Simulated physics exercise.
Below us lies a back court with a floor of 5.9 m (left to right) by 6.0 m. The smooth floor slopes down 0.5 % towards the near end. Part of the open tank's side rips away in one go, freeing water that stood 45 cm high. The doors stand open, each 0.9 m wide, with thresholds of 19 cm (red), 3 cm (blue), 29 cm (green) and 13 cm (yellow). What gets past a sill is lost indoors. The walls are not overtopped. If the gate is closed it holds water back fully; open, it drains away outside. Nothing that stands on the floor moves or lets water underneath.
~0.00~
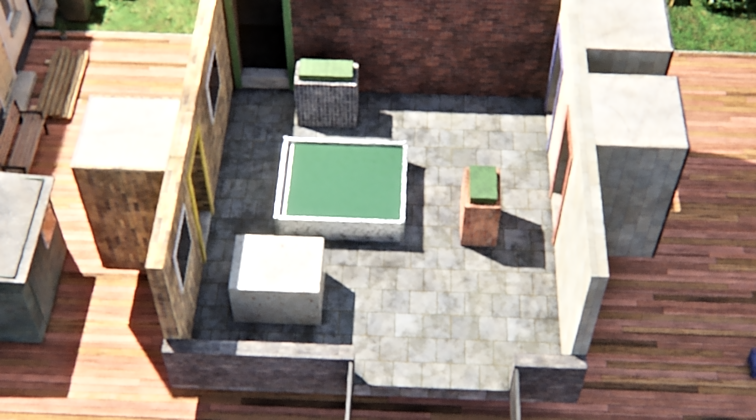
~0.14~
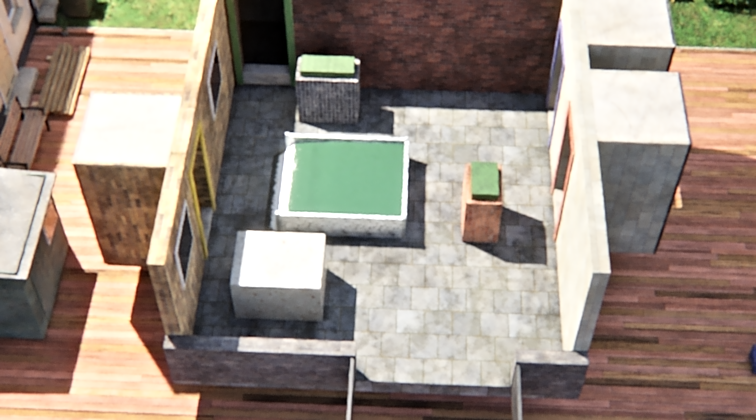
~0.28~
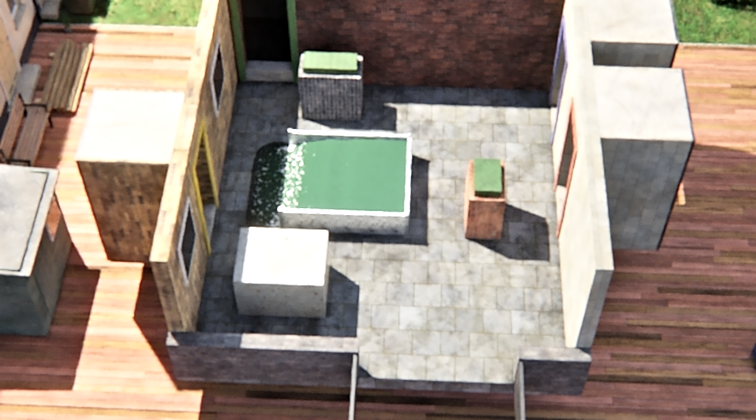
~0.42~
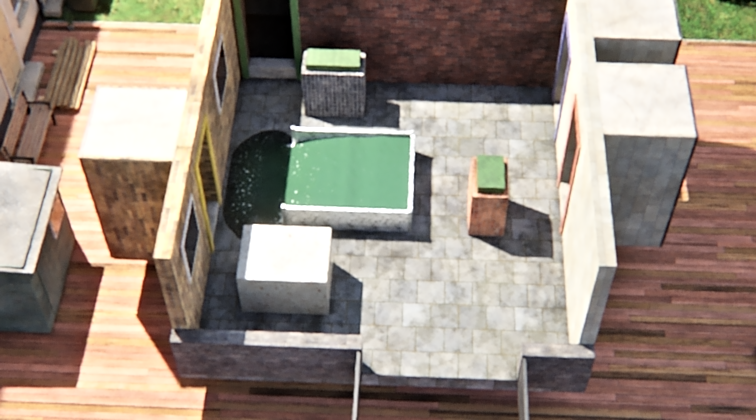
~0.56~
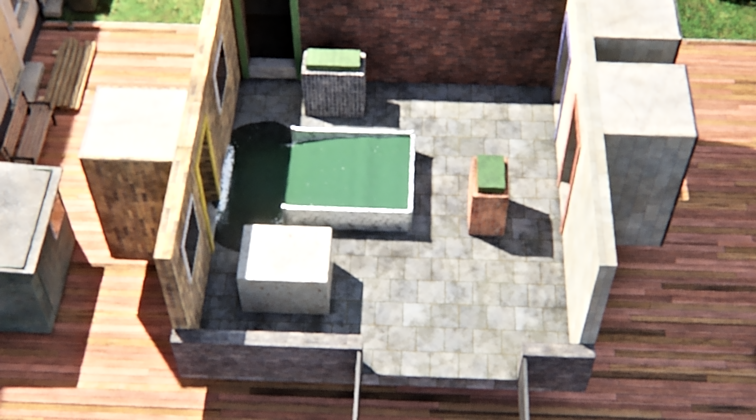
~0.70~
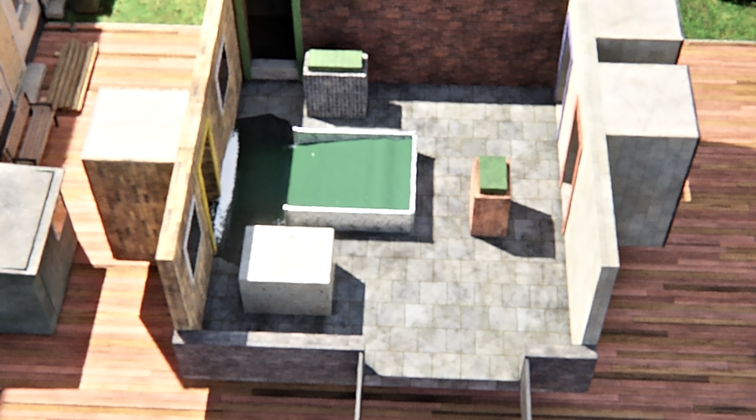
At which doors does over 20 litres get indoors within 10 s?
Door by door: At the red door it does not reach the limit; at the blue door it exceeds the limit; at the green door it keeps below the limit; at the yellow door it passes the limit.
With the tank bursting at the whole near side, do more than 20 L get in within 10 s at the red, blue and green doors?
Against that limit: Red under, blue under, green under.
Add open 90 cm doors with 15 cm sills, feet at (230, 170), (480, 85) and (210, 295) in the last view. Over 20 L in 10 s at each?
In turn: Above, under, below.
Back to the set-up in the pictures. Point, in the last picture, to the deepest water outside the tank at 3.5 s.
Around (198, 355).
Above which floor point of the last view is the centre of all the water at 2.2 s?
Near (289, 188).
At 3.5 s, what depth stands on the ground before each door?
In cm: Red 0, blue 0, green 20, yellow 15.
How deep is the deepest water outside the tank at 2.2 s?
About 29 cm.
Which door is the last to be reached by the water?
The red one.
After 1.4 s water covers 15 % of the floor and is deepest (32 cm) near (226, 186); red door not reached, blue door not reached, green door not reached, yellow door 24 cm at the sill, 18 L in.
After 2.2 s water covers 20 % of the floor and is deepest (29 cm) near (243, 82); red door not reached, blue door not reached, green door 21 cm at the sill, 0 L in, yellow door 23 cm at the sill, 56 L in.
After 3.5 s water covers 35 % of the floor and is deepest (28 cm) near (198, 355); red door not reached, blue door not reached, green door 20 cm at the sill, 0 L in, yellow door 15 cm at the sill, 87 L in.
After 6.0 s water covers 85 % of the floor and is deepest (12 cm) near (198, 355); red door 1 cm at the sill, 0 L in, blue door 7 cm at the sill, 21 L in, green door 10 cm at the sill, 0 L in, yellow door 7 cm at the sill, 89 L in.
After 10.0 s water covers 90 % of the floor and is deepest (8 cm) near (198, 355); red door 7 cm at the sill, 0 L in, blue door 6 cm at the sill, 44 L in, green door 3 cm at the sill, 0 L in, yellow door 7 cm at the sill, 89 L in.
